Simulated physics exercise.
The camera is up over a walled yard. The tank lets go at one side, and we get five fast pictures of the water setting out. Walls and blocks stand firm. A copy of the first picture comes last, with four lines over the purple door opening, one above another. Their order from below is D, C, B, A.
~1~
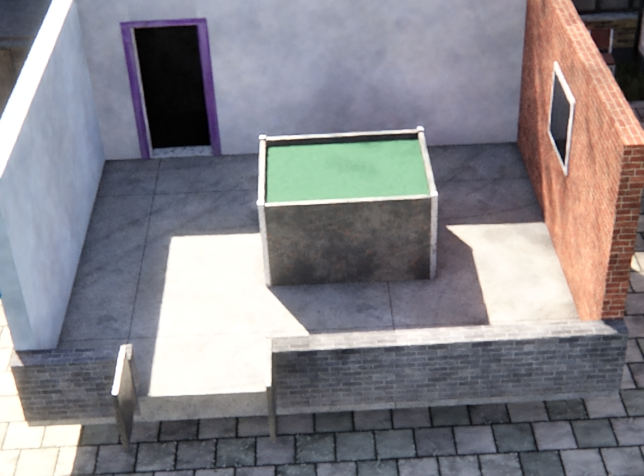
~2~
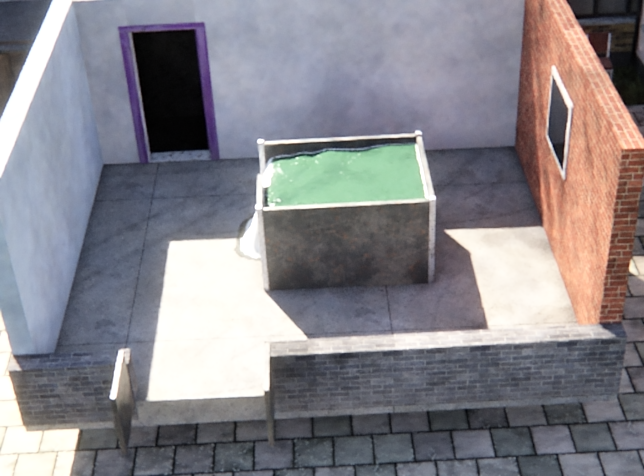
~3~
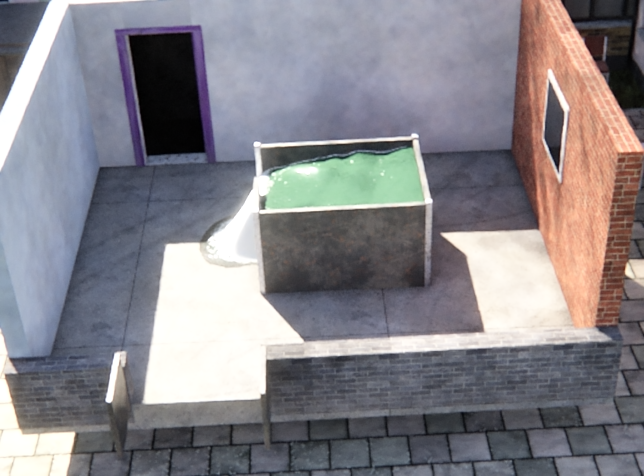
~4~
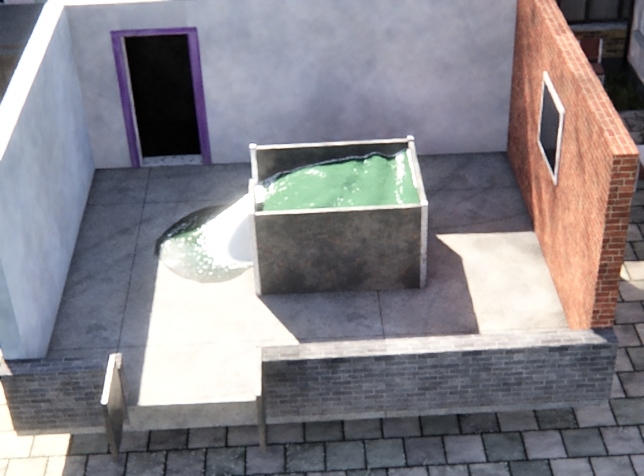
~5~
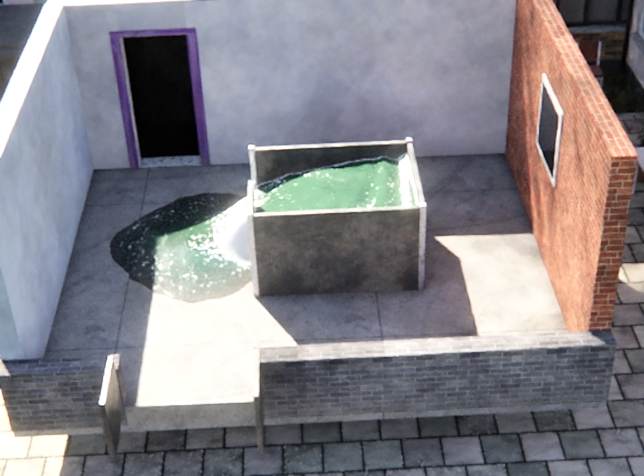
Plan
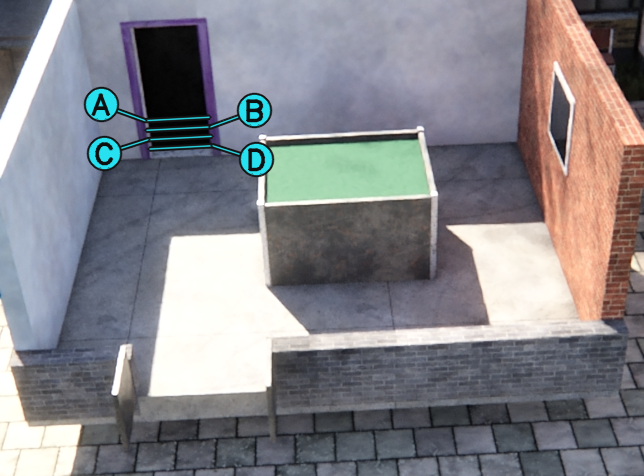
The clip opens on a walled yard seen from above, with a tank of still green water at its centre, a purple doorway behind and an open gate in front. Water pours from the tank's left side, then spreads across the paving in a widening, glinting puddle toward the left wall.
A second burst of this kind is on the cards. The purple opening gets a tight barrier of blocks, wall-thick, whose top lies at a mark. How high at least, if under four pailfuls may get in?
C.
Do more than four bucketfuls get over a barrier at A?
No.
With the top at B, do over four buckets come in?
No, that is safe.
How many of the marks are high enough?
Three of them.
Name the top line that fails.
That is line D.
On the marked copy, A at (177, 118); B at (178, 128); C at (179, 138); D at (181, 147); from the bottom up D, C, B, A.
Choosing A, nothing gets over.
Choosing B, nothing gets over.
Choosing C, a splash gets over, under a bucket.
Choosing D, about 11 bucketfuls get in.
